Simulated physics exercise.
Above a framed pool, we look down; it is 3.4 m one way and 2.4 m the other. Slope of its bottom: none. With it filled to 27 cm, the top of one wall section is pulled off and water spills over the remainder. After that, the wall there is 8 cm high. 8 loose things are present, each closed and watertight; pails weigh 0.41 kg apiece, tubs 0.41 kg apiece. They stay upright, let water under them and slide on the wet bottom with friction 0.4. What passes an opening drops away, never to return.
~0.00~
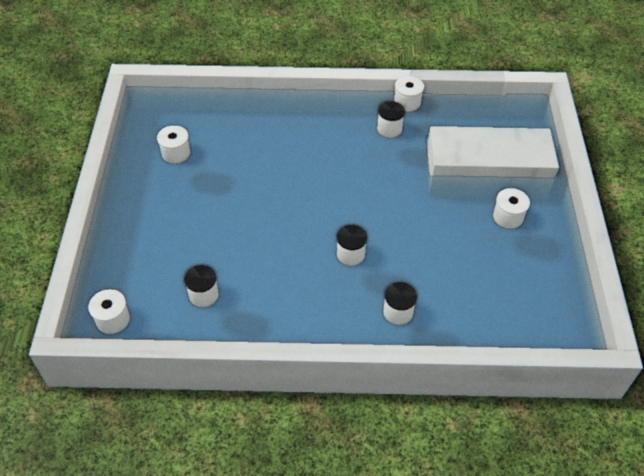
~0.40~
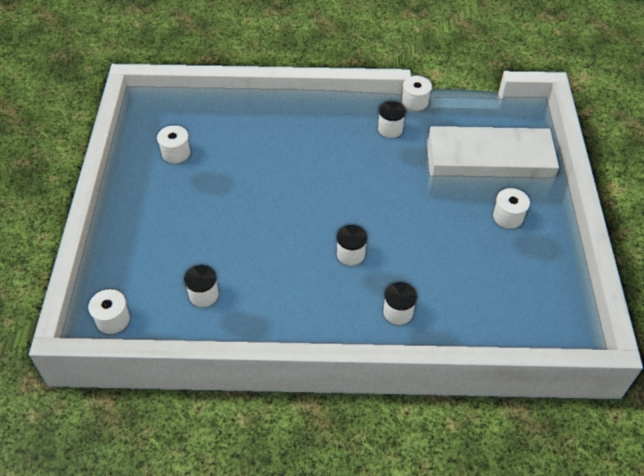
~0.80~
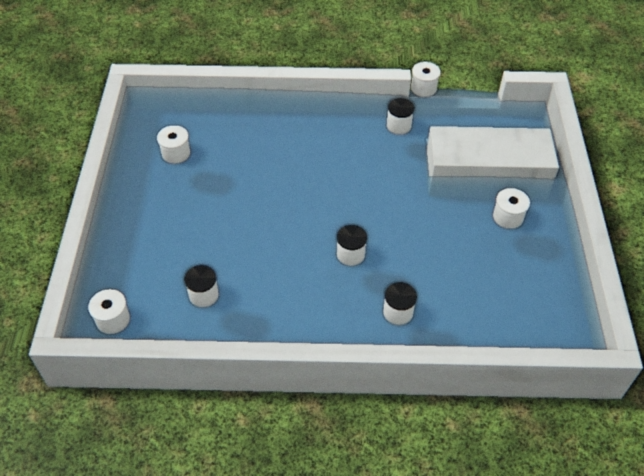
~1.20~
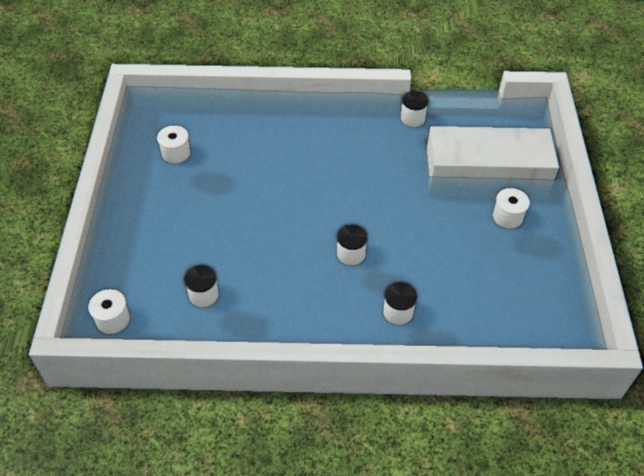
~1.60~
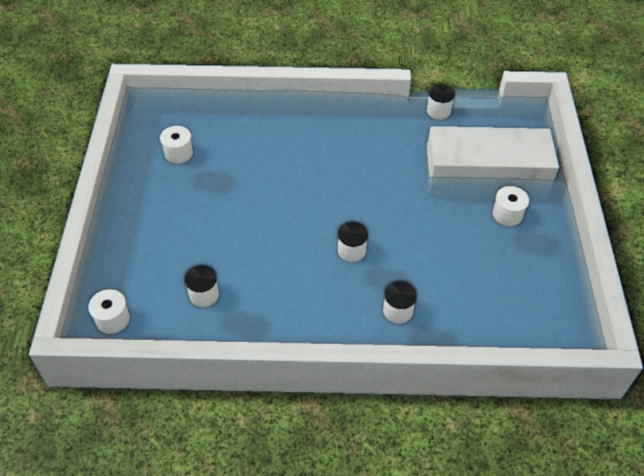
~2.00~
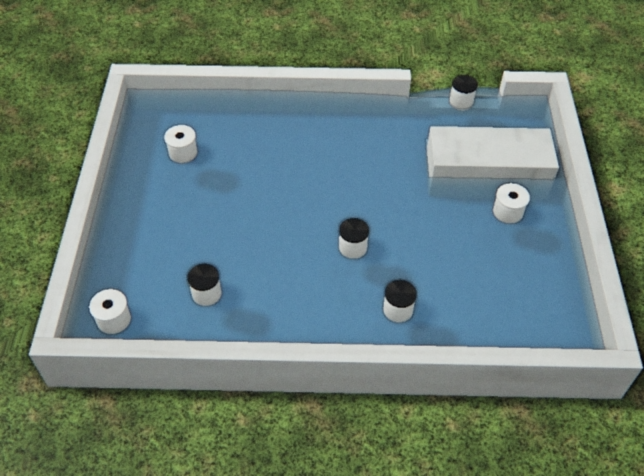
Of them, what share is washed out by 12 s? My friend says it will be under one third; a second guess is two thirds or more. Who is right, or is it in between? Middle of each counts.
I expect fewer than a third to get out.
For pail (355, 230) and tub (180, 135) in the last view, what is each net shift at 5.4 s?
The first is off by 20 cm, the second by 20 cm.
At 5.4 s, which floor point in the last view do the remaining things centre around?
I'd say about (303, 265) in the last view.
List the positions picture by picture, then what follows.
A pail at (392, 110) floats; a pail at (352, 237) floats; about 2100 L in view; 0 of 8 have shifted, in the first frame.
A pail at (392, 110) floats; a pail at (352, 237) floats; about 2090 L in view; 1 of 8 have shifted, in the second frame.
A pail at (401, 107), afloat, 10 cm from its start; a pail at (352, 237), afloat; 27 cm deep round most things; 2 of 8 have shifted, in the third frame.
A pail at (415, 100) floats, 24 cm from its start; a pail at (352, 236), afloat; about 2040 L in view; 2 of 8 have shifted, in the fourth frame.
A pail at (442, 93) floats, 48 cm from its start; a pail at (353, 233) floats, 4 cm from its start; about 2010 L in view; 2 of 8 have shifted, in the fifth frame.
A pail at (465, 83) floats, 69 cm from its start; a pail at (354, 230), afloat, 7 cm from its start; about 1990 L in view; 5 of 8 have shifted, in the sixth frame.
After 2.8 s 2 of 8 are out; 6 afloat.
After 5.4 s 2 of 8 are out; 6 afloat.
After 8.0 s 2 of 8 are out; 6 afloat.
After 12.0 s 2 of 8 are out; 6 afloat.
